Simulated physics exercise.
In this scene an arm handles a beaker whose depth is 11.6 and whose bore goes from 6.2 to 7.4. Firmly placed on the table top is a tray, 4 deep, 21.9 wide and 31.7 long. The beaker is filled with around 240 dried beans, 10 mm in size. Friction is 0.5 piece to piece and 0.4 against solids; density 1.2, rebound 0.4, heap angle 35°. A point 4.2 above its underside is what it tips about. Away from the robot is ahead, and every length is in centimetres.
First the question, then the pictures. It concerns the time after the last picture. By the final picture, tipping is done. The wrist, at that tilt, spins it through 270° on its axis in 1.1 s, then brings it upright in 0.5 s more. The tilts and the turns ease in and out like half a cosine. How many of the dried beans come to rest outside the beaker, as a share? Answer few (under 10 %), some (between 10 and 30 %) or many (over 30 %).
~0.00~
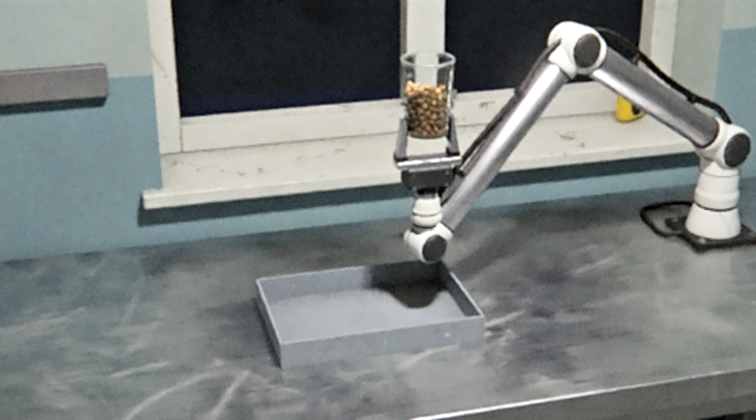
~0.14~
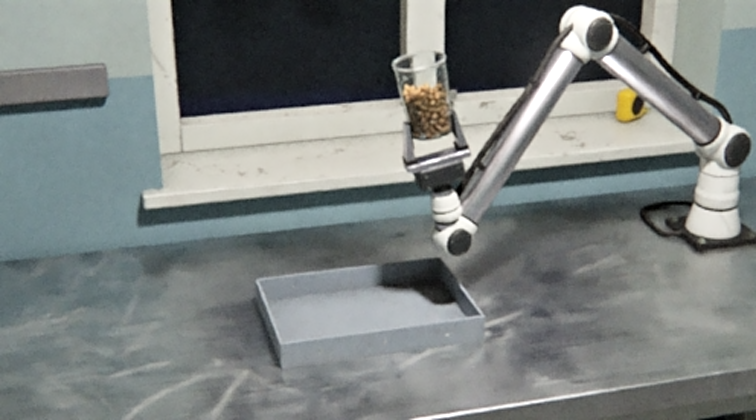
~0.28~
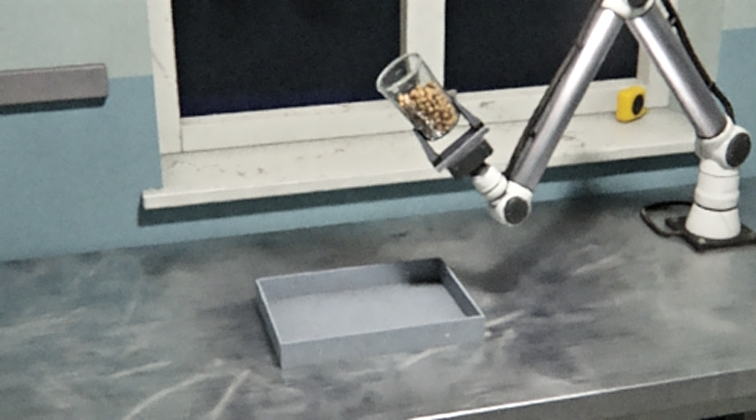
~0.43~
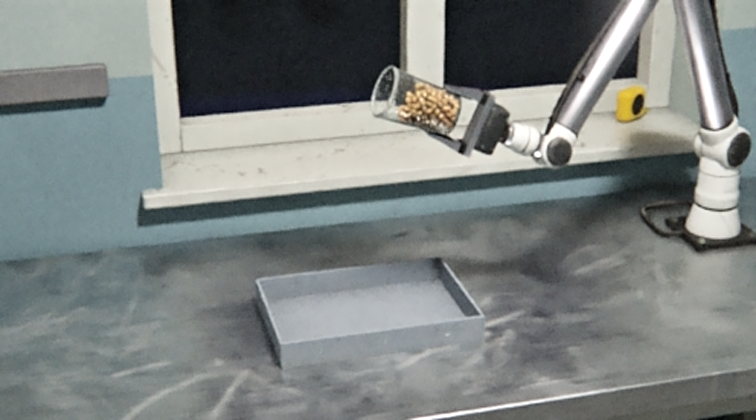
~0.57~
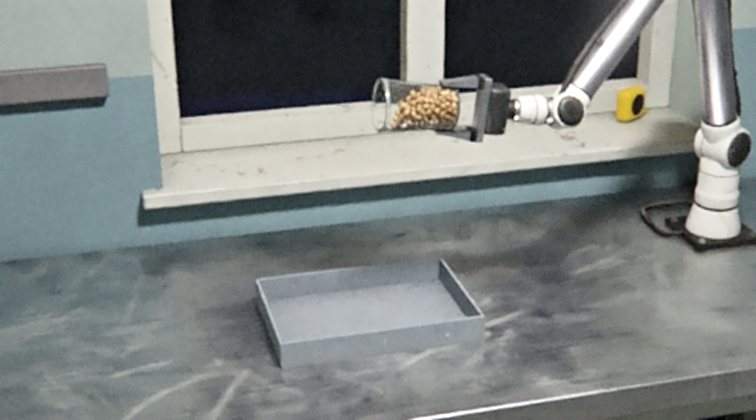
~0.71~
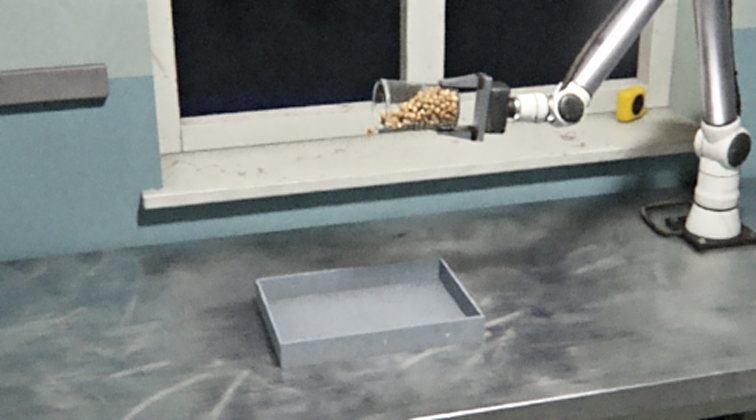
I would say some.
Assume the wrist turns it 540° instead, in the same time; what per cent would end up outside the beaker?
It would come to around 25 per cent.
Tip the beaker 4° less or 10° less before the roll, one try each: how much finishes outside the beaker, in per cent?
You'd get close to 10 per cent, then close to 0 per cent.
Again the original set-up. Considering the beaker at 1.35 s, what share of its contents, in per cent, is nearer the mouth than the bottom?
Mouth-half share: Approx. 35 %.
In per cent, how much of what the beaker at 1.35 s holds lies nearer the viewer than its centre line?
65 %.
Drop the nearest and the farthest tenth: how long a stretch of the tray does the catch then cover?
That stretch is around 14 cm long.
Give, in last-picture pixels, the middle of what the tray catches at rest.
Middle: Close to (336, 318).
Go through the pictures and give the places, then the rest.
In the first frame, the beaker middle at (427, 97), upright; upper third of the load around (428, 94), from x 410 to 445, top at y 85; 240 in the beaker.
In the second frame, the beaker middle at (426, 97), tipped 11°; upper third of the load around (426, 94), from x 405 to 450, top at y 85.
In the third frame, the beaker middle at (421, 100), tipped 37°; upper third of the load around (426, 96), from x 400 to 455, top at y 85.
In the fourth frame, the beaker middle at (418, 104), tipped 67°; upper third of the load around (426, 96), from x 400 to 455, top at y 85.
In the fifth frame, the beaker middle at (417, 107), tipped 83°; upper third of the load around (430, 98), from x 390 to 455, top at y 90.
In the sixth frame, the beaker middle at (417, 107), tipped 84°; upper third of the load around (434, 99), from x 370 to 455, top at y 90; 239 in the beaker, 1 in flight or on a rim.
After 1.35 s, tipped 84°, highest piece 38 above the table; 224 in the beaker, 6 in the tray, 10 in flight or on a rim.
After 1.99 s, tipped 60°, highest piece 39 above the table; 200 in the beaker, 40 in the tray.
After 2.51 s, upright, highest piece 40 above the table; 200 in the beaker, 40 in the tray.
After 3.21 s, upright, highest piece 40 above the table; 200 in the beaker, 40 in the tray.
In the end, 200 in the beaker, 40 in the tray. That is 17 % outside the beaker.
